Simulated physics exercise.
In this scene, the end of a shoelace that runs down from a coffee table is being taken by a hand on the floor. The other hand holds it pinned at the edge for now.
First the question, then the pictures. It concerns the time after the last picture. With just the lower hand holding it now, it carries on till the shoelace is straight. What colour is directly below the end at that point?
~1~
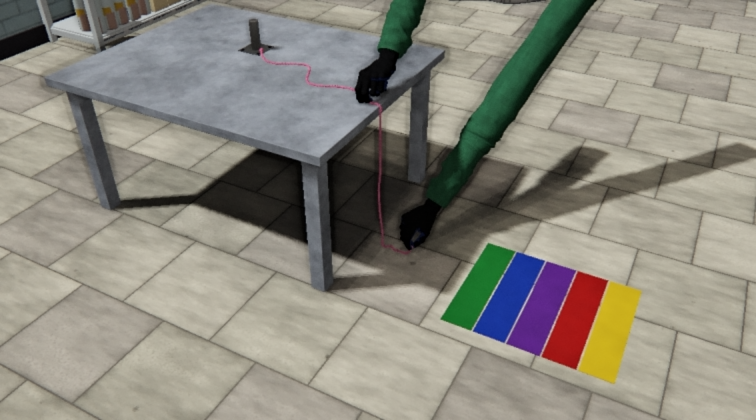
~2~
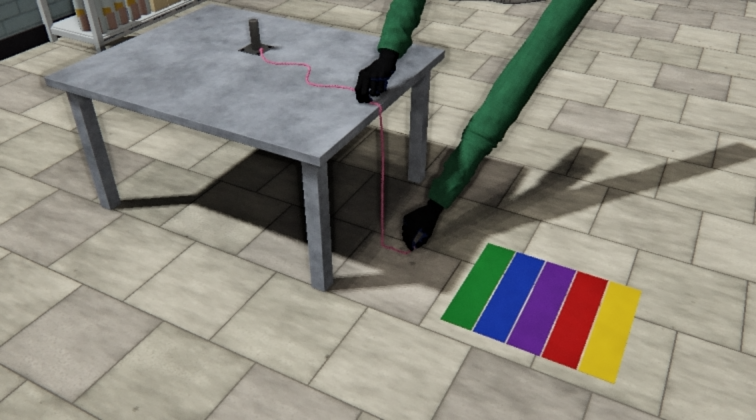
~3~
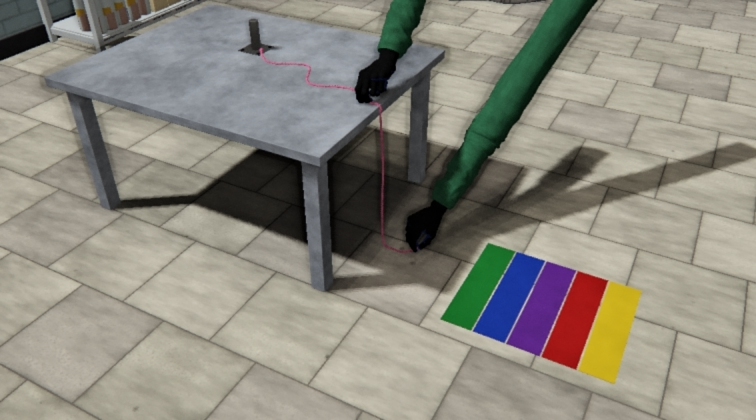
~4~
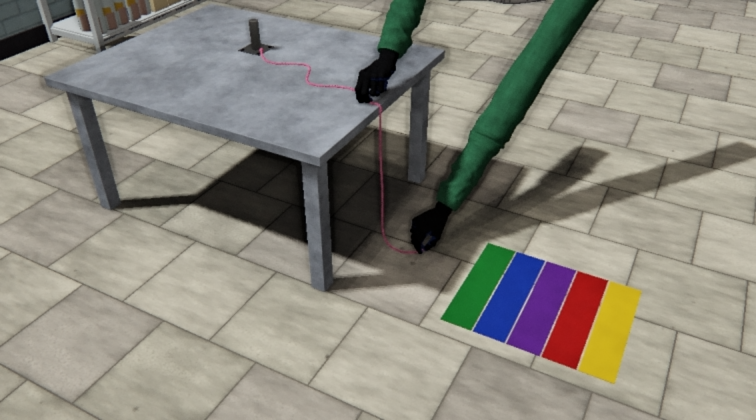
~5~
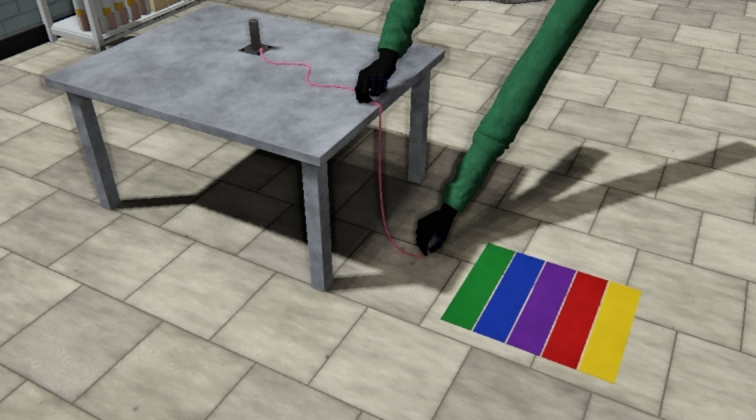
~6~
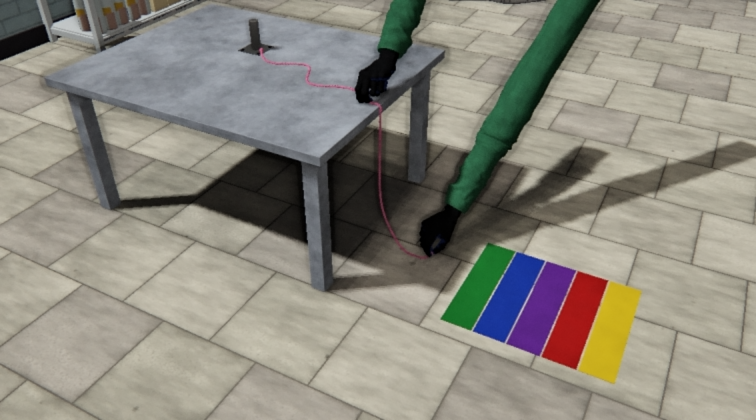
The colour below it is purple.
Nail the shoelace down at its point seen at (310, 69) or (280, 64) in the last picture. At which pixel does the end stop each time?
First try close to (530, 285), second close to (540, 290).
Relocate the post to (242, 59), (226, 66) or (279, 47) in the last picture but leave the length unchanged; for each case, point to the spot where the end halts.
Near (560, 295); near (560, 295); near (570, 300).
Soon after, end near (491, 273); over green.
After that, end near (527, 285); over blue.
At the stop, end near (549, 292); over purple. The end stops over the purple strip.
